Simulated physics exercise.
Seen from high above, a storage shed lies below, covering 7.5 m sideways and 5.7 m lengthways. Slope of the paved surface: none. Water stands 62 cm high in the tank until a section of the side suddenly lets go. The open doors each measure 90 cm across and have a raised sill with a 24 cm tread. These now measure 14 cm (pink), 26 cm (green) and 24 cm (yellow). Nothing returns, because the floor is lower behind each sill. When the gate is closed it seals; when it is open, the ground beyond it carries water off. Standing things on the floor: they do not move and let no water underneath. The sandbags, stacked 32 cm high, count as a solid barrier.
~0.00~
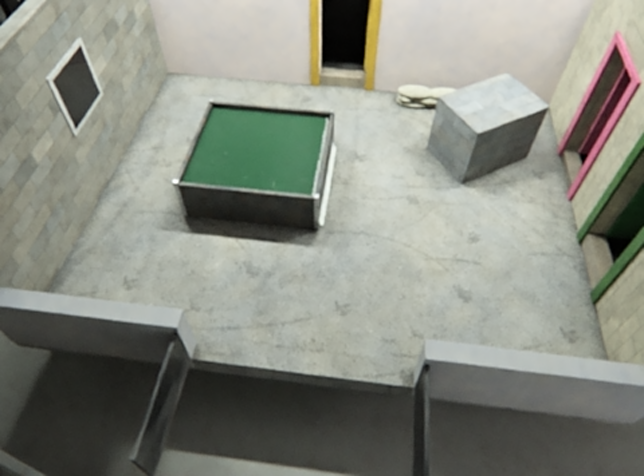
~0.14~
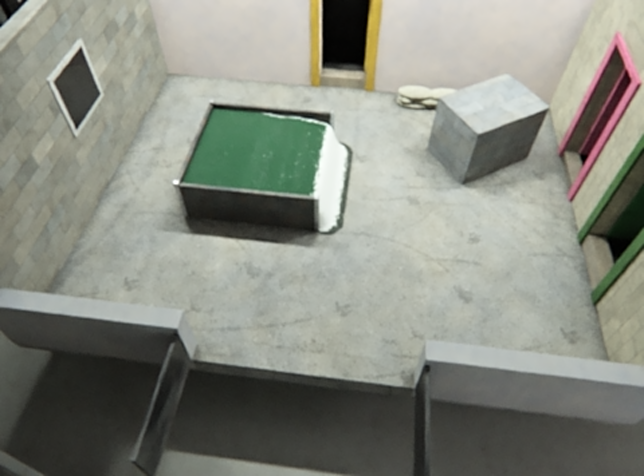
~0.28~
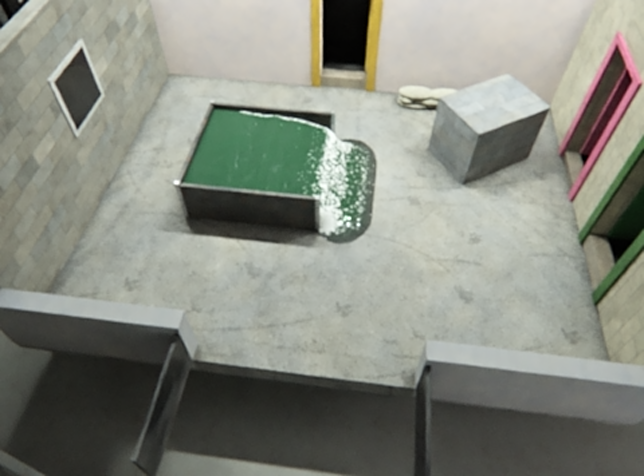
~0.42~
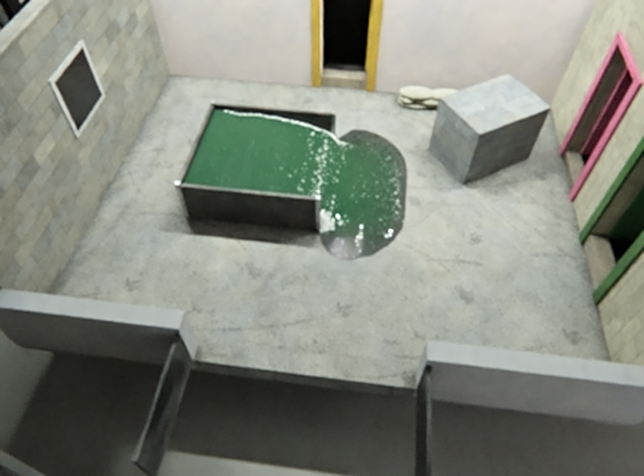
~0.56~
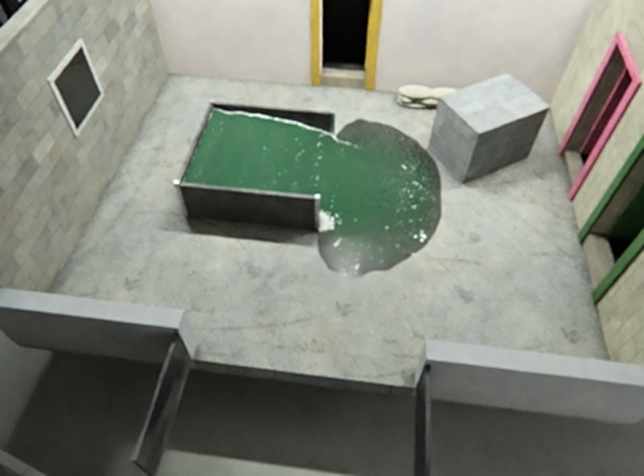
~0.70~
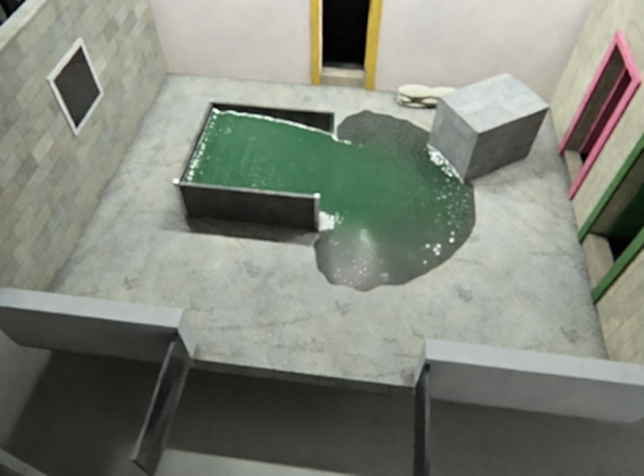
Green water lies still in a dark-walled tank on the grey floor of a storage shed, seen from high above by an unmoving camera. A grey block stands to the right, with a yellow-edged doorway behind and pink and green ones along the right wall. The tank's right side opens and water pours out, foaming white, then spreads rightward in a widening rounded pool that reaches the block.
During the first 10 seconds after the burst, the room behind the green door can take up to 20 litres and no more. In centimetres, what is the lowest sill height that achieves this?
23 cm.
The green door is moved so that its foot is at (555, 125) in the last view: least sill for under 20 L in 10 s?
Something near 13.0 cm.
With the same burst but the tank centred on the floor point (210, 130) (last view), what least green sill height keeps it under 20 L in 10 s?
Roughly 13.0 cm is needed.
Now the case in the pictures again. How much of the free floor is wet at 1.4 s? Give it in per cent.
About 30 per cent.
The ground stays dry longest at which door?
That's the yellow door.
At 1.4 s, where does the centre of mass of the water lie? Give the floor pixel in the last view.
(336, 187).
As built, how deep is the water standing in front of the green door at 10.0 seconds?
6.0 cm.
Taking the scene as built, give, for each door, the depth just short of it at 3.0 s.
Depths, in cm - pink: 11, green: 25, yellow: 1.
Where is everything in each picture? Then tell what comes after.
Still water, 62 cm deep, in the tank at (260, 149); the green door at (620, 224) is dry, in the first picture.
The gap is at (324, 174), the front 0.3 m out at (335, 227); the back of the tank holds 62 cm, in the second picture.
The gap is at (324, 176), the front 0.7 m out at (364, 224); the back of the tank holds 62 cm, in the third picture.
The gap is at (325, 178), the front 1.3 m out at (400, 213); the back of the tank holds 62 cm, in the fourth picture.
Water pours out at (324, 177) and has run 1.8 m, to (434, 219); about 7 cm deep outside, 58 cm at the back, in the fifth picture.
The front is at (469, 222), 2.3 m from the gap at (324, 177); 6.0 m2 of floor is wet, 52 cm left at the back; the green door at (620, 223), 4.2 m from the gap, is still 1.8 m from the nearest water, in the sixth picture.
After 1.4 s water covers 30 % of the floor, deepest (35 cm) near (440, 163); 8 cm at the green door, 0 litres in over its 26 cm sill.
After 3.0 s water covers 45 % of the floor, deepest (42 cm) near (605, 379); 25 cm at the green door, 7 litres in over its 26 cm sill.
After 10.0 s water covers 95 % of the floor, deepest (12 cm) near (608, 393); 6 cm at the green door, 9 litres in over its 26 cm sill.
At the green door as built, the water arrived by 1.4 s and peaked near 31 cm at 2.2 s.
With a sill of 20 cm, 41 litres would have come in within the 10 s; with 26.5 cm, 7 litres. So under 20 litres takes about 23 cm.
